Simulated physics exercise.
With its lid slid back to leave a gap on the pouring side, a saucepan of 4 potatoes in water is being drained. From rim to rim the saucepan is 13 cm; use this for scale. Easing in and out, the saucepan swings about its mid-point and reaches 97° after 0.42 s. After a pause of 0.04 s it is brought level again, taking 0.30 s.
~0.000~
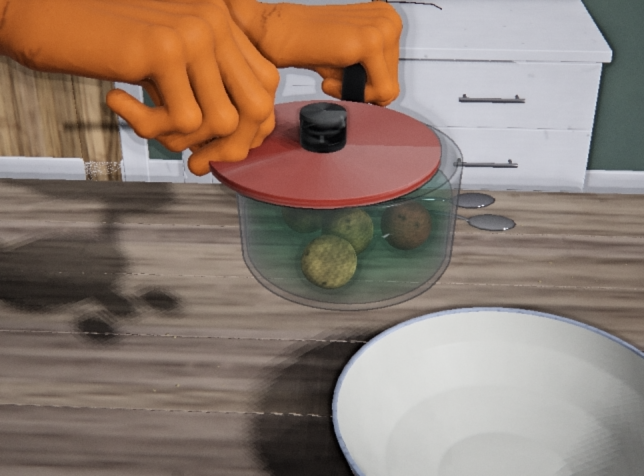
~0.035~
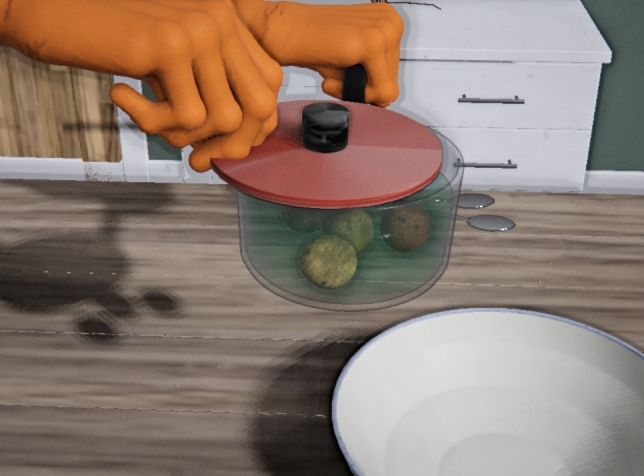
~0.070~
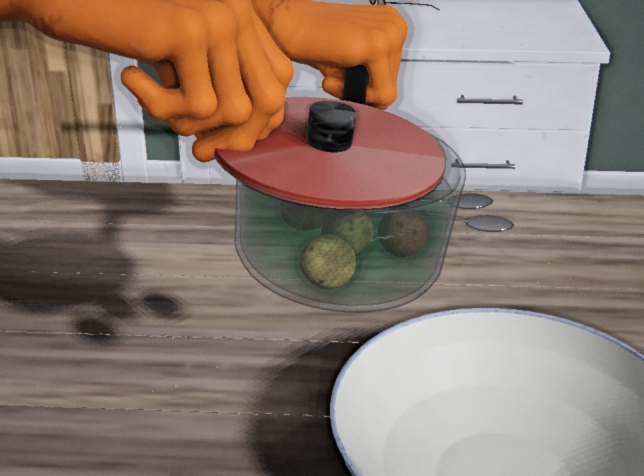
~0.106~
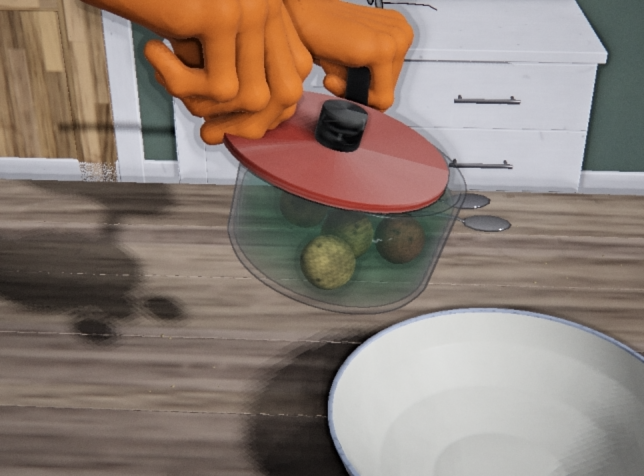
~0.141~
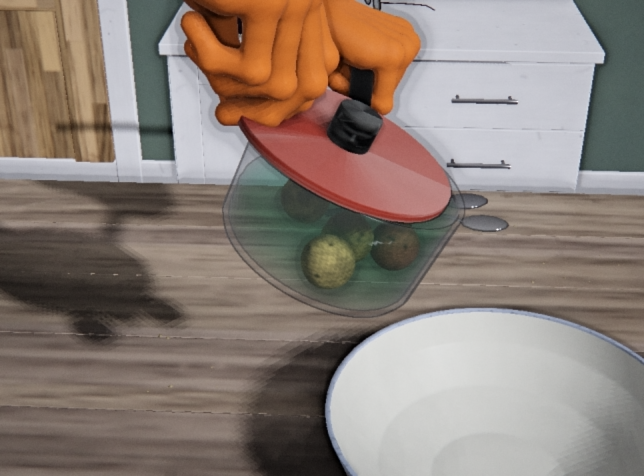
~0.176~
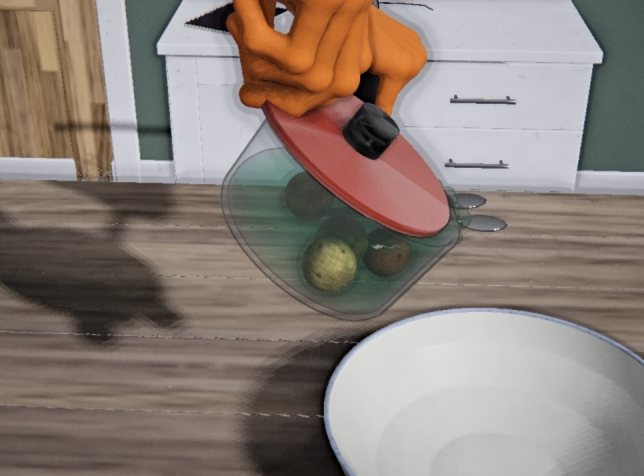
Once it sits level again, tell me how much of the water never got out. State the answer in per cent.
Around 41 out of every 100 parts of the water never got out.
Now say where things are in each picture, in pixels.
In the first picture, it leans 0°; its right rim is at (460, 160); the water meets the walls at (242, 182) and (454, 188); the lid's edge is at (437, 150), 10 mm short of the rim.
In the second picture, it leans 2°; its right rim is at (461, 164); the water meets the walls at (243, 181) and (454, 189).
In the third picture, it leans 6°; its right rim is at (462, 173); the water meets the walls at (241, 180) and (455, 192).
In the fourth picture, it leans 14°; its right rim is at (463, 188); the water meets the walls at (241, 178) and (456, 196).
In the fifth picture, it leans 25°; its right rim is at (461, 207); the water meets the walls at (237, 177) and (460, 200).
In the sixth picture, it leans 36°; its right rim is at (456, 228); the water meets the walls at (231, 173) and (446, 205); 1 per cent is over the edge; the lid's edge is at (445, 209), 10 mm short of the rim.
After 0.32 s the tilt is 85° and 78 per cent of the water is still in the saucepan.
After 0.43 s the tilt is 97° and 61 per cent of the water is still in the saucepan.
After 0.55 s the tilt is 79° and 47 per cent of the water is still in the saucepan.
After 0.67 s the tilt is 20° and 42 per cent of the water is still in the saucepan.
In the end 41 per cent of the water is still in the saucepan.
